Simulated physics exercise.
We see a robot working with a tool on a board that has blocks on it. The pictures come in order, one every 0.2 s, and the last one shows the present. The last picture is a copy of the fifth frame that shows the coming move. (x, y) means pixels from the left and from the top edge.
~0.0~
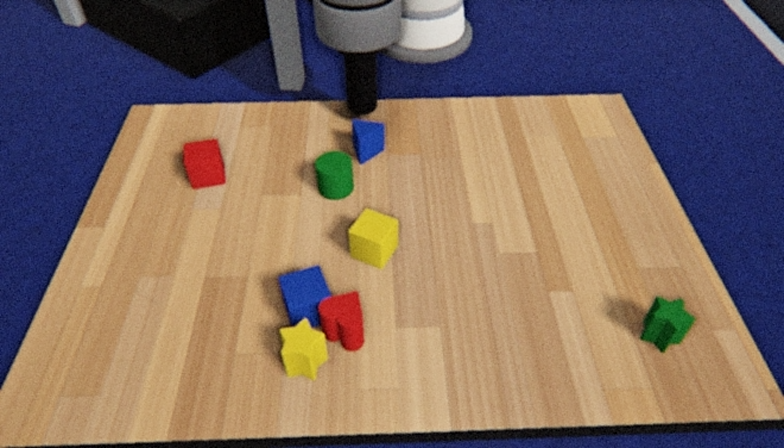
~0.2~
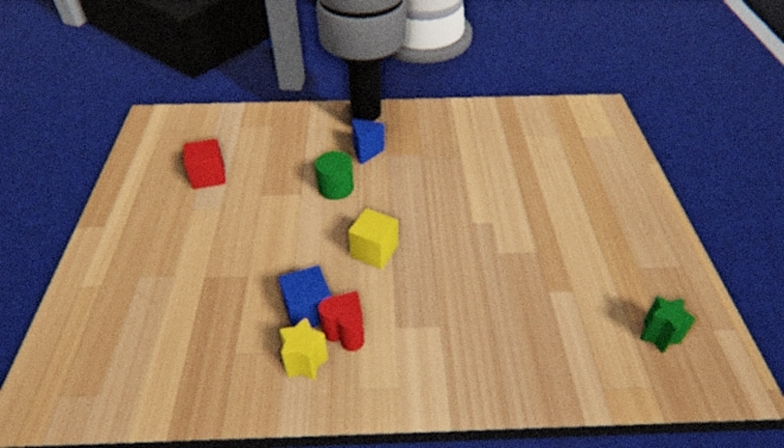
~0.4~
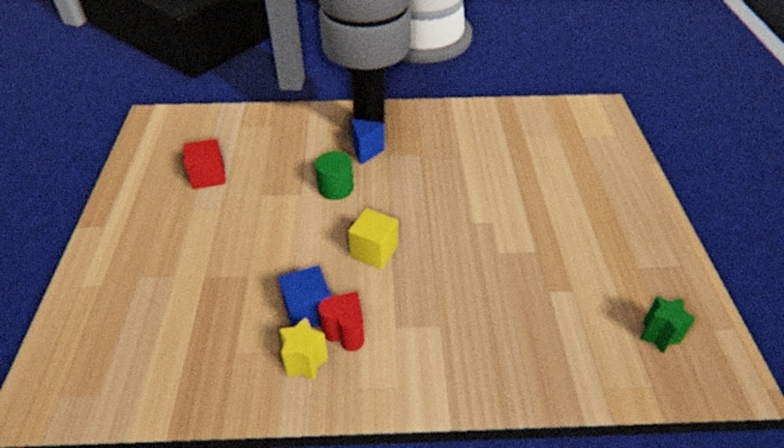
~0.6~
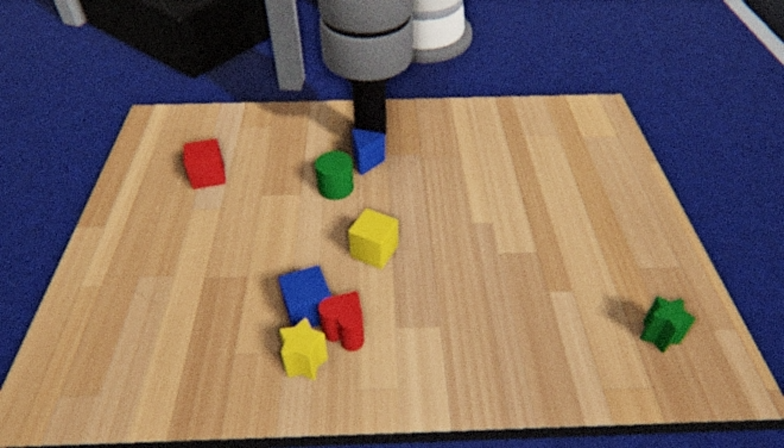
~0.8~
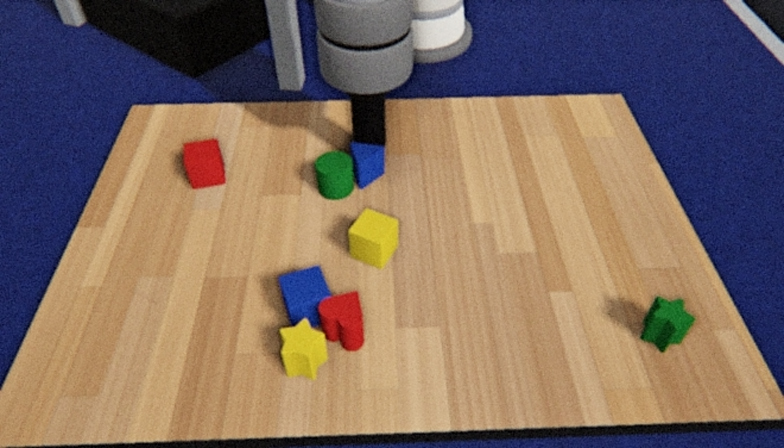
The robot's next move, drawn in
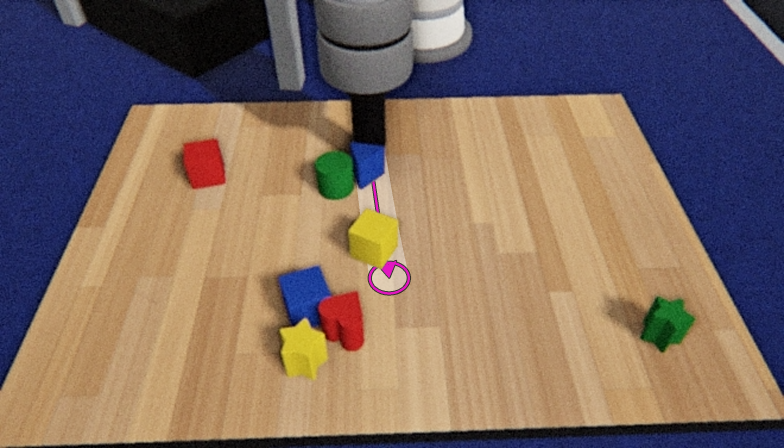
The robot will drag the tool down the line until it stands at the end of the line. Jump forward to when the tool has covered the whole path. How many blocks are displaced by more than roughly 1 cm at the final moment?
Count: Two.
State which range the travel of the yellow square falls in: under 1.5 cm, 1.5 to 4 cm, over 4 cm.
Overall it shifts more than 4 cm.
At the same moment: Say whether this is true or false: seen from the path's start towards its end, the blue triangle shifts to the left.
Verdict: False.
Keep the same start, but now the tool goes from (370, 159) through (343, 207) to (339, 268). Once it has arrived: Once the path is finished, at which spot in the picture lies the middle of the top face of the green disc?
In the picture, that point is around (301, 187).
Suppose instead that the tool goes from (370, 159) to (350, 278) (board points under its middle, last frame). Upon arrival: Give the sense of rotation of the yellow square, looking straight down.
Looking down: Anticlockwise.
Drawn move, from (370, 159) directly to (389, 278).
The first path, step by step. One third of the way, tool (375, 183); blue triangle (366, 189), turned 15° clockwise.
Two thirds of the way, tool (381, 222); blue triangle (352, 220), turned 35° clockwise; yellow square (371, 240), turned 40° anticlockwise.
At the end, tool (389, 266); green disc still; red heart-shaped block (340, 312); blue triangle (350, 227), turned 65° clockwise; yellow square (359, 274), turned 20° clockwise.
